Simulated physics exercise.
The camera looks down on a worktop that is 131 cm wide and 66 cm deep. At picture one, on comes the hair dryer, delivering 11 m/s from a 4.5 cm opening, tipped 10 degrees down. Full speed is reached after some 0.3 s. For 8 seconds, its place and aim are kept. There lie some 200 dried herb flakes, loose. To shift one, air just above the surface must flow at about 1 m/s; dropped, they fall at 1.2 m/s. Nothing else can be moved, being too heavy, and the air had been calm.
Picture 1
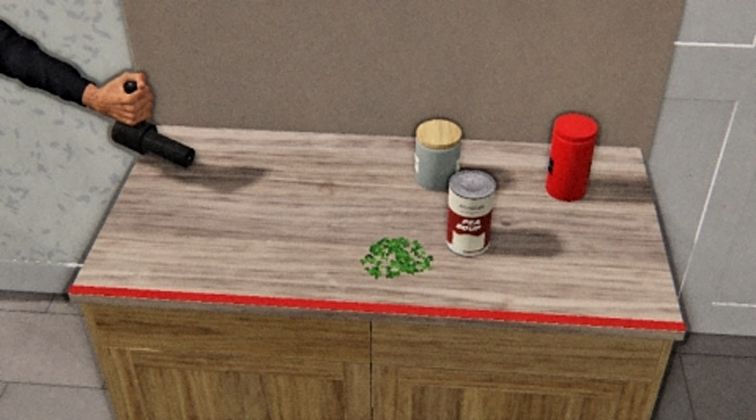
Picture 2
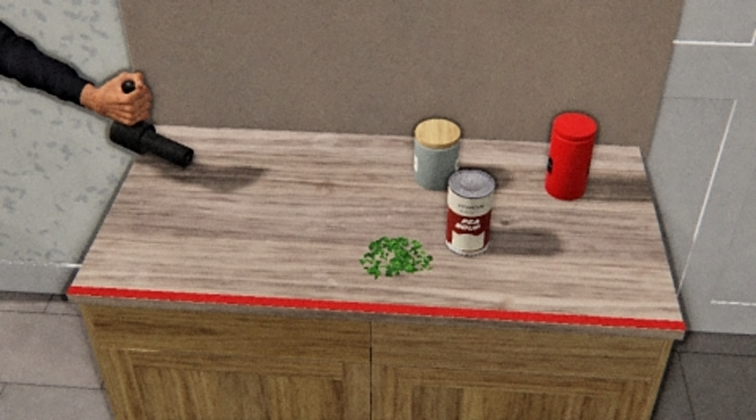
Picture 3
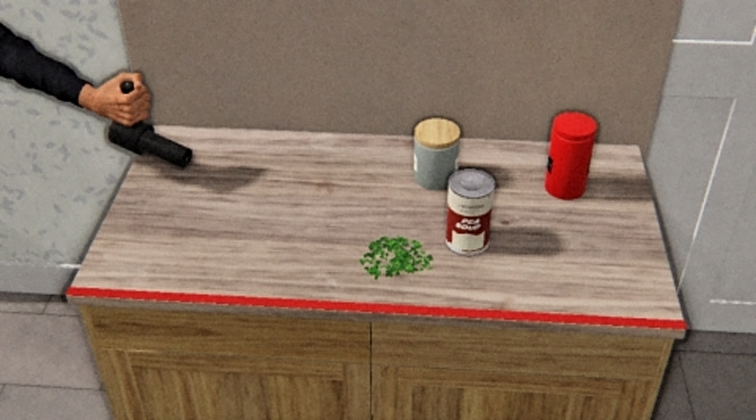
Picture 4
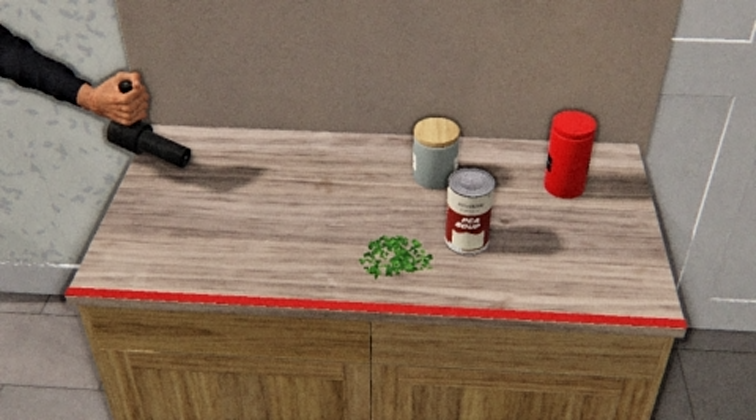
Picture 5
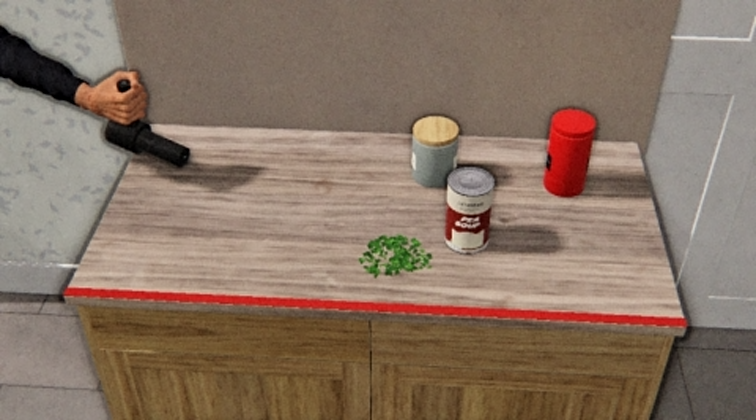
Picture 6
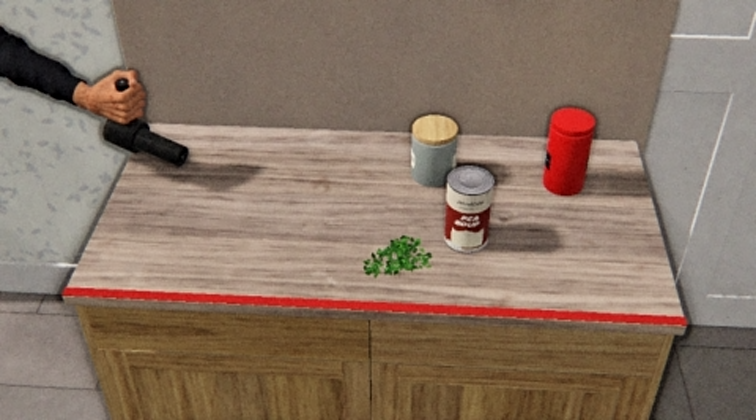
On a wooden worktop, a hand held a black hair dryer at the left, pointing toward scattered green flakes near a tin; they lay still at first, then some shifted slightly to the right.
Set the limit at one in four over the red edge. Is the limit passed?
Yes, more than that.
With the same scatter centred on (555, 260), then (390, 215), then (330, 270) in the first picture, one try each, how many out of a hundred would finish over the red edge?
Roughly 0 %, then 4 %, then 100 %.
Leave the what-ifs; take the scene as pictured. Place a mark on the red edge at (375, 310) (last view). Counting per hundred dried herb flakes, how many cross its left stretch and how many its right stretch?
Roughly 0 % cross the left stretch, and around 90 % the right stretch.
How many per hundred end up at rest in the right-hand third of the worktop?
It comes out near 0 in a hundred.
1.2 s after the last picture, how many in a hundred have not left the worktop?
Estimated share: Close to 0 percent.
Then, 1.2 s after the last picture, 0 % are on the move or not yet settled, 90 % are over the red edge.
Then, 2.2 s after the last picture, 0 % are on the move or not yet settled, 90 % are over the red edge.
Then, 4.1 s after the last picture, 0 % are on the move or not yet settled, 90 % are over the red edge.
Then, 7.7 s after the last picture, at the end, 90 % are over the red edge.
